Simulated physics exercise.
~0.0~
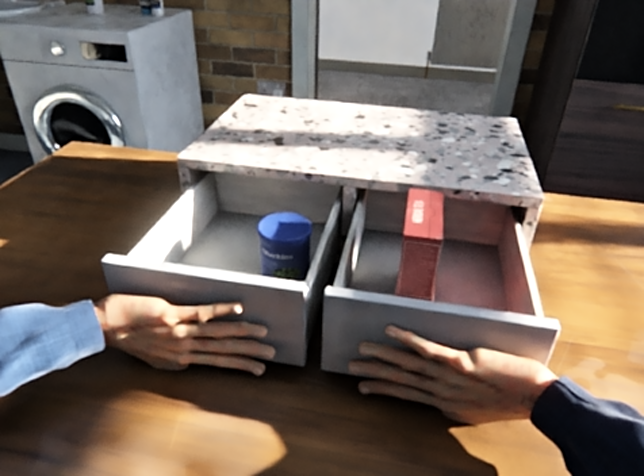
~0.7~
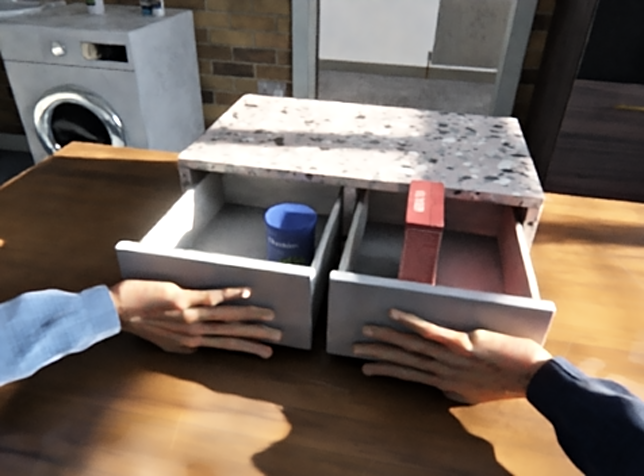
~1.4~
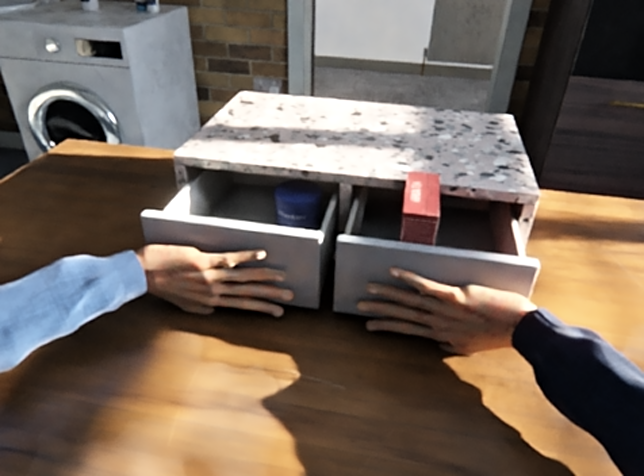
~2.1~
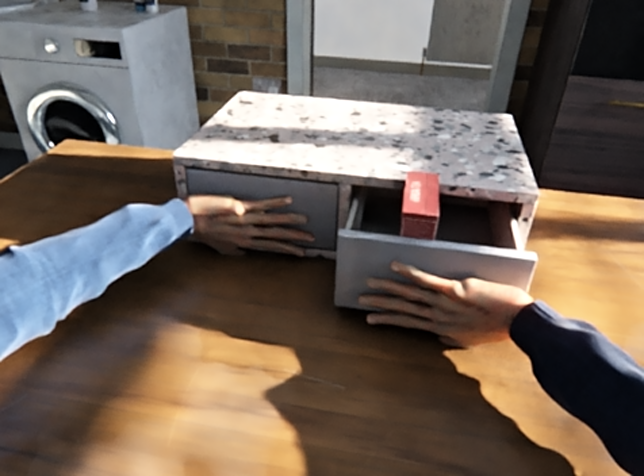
On a sunlit wooden table in a room with a brick wall and a front-loading washing machine behind, a small grey chest with a speckled stone top is seen from just above its front. Its two drawers stand open, a blue pot in the left and an upright red packet in the right. Two hands, one in a light blue sleeve and one in dark blue, push the fronts inward together. Both drawers slide partway in, then the right one stops. The left keeps going until it shuts, hiding the pot, while the right stays ajar with the packet sticking up.
